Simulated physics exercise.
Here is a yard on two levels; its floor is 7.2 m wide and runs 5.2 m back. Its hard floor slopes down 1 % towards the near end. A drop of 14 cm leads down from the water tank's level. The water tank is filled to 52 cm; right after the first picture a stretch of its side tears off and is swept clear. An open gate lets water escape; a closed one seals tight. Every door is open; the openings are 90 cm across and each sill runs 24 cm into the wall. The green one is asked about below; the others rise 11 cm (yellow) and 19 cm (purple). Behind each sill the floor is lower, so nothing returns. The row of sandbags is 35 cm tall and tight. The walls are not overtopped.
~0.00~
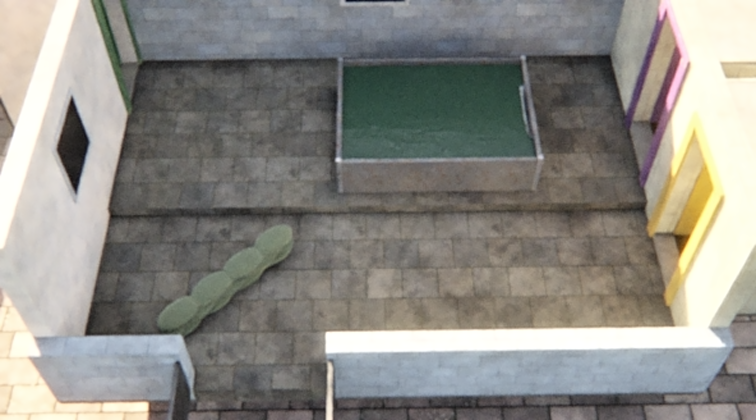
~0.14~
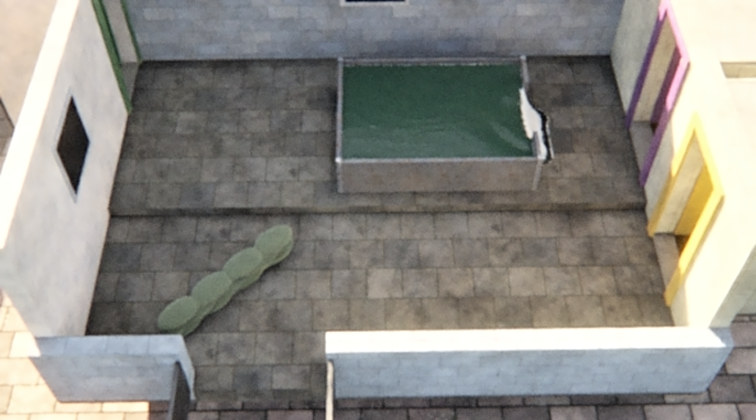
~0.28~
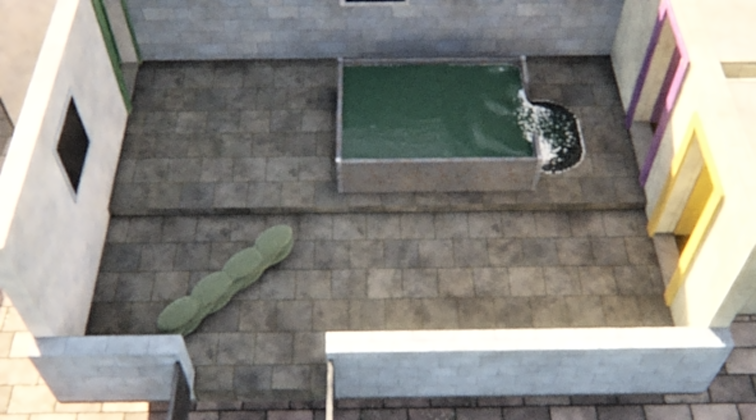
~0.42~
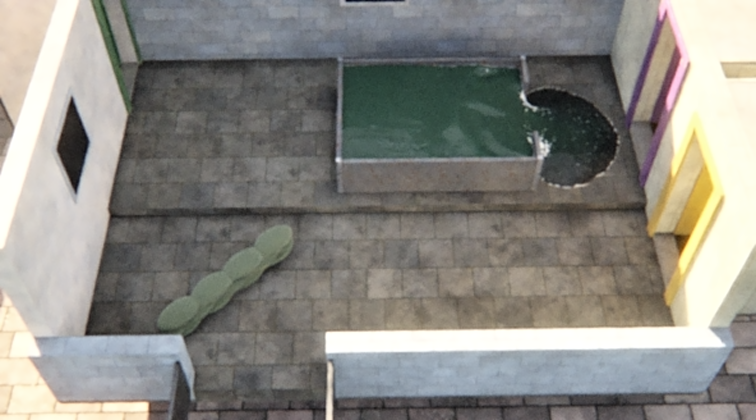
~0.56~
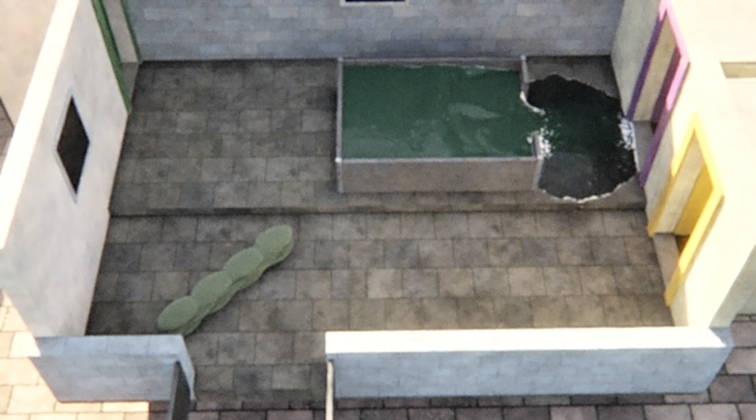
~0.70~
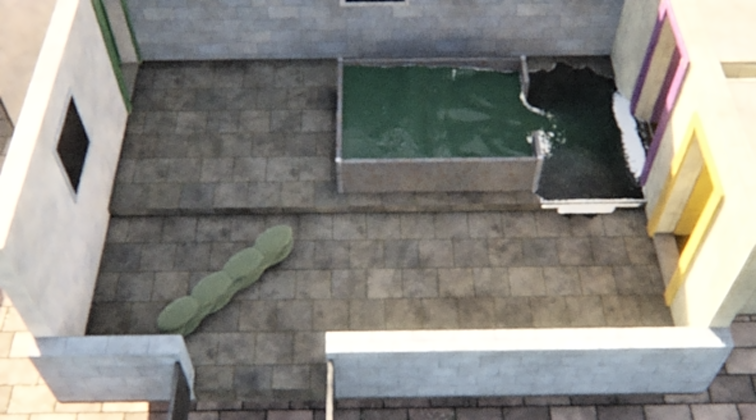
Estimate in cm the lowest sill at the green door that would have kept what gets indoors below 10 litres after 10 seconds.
Close to 9.5 cm is just enough.
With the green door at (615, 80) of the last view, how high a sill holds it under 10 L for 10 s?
About 23 cm.
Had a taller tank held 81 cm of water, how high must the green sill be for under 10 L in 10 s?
Some 18 cm.
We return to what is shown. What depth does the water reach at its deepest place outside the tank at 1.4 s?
Up to some 33 cm.
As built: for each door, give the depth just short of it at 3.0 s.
Depths in cm: Yellow 8, green 0, purple 27.
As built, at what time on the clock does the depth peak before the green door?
Near 5.5 s.
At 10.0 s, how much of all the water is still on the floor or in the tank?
Some 88 per cent remains.
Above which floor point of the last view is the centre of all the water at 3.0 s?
Near (487, 149).
After 1.4 s water covers 10 % of the floor, deepest (33 cm) near (530, 132); it has not reached the green door.
After 3.0 s water covers 25 % of the floor, deepest (28 cm) near (618, 131); it has not reached the green door.
After 10.0 s water covers 85 % of the floor, deepest (14 cm) near (656, 364); 8 cm at the green door, 52 litres in over its 6 cm sill.
At the green door as built, the water arrived by 4.8 s and peaked near 12 cm at 5.4 s.
Run again over the same 10 s with other heights there, 18 litres in over 8.5 cm, 3 litres over 11.5 cm. The limit of 10 litres is kept from about 9.5 cm up.
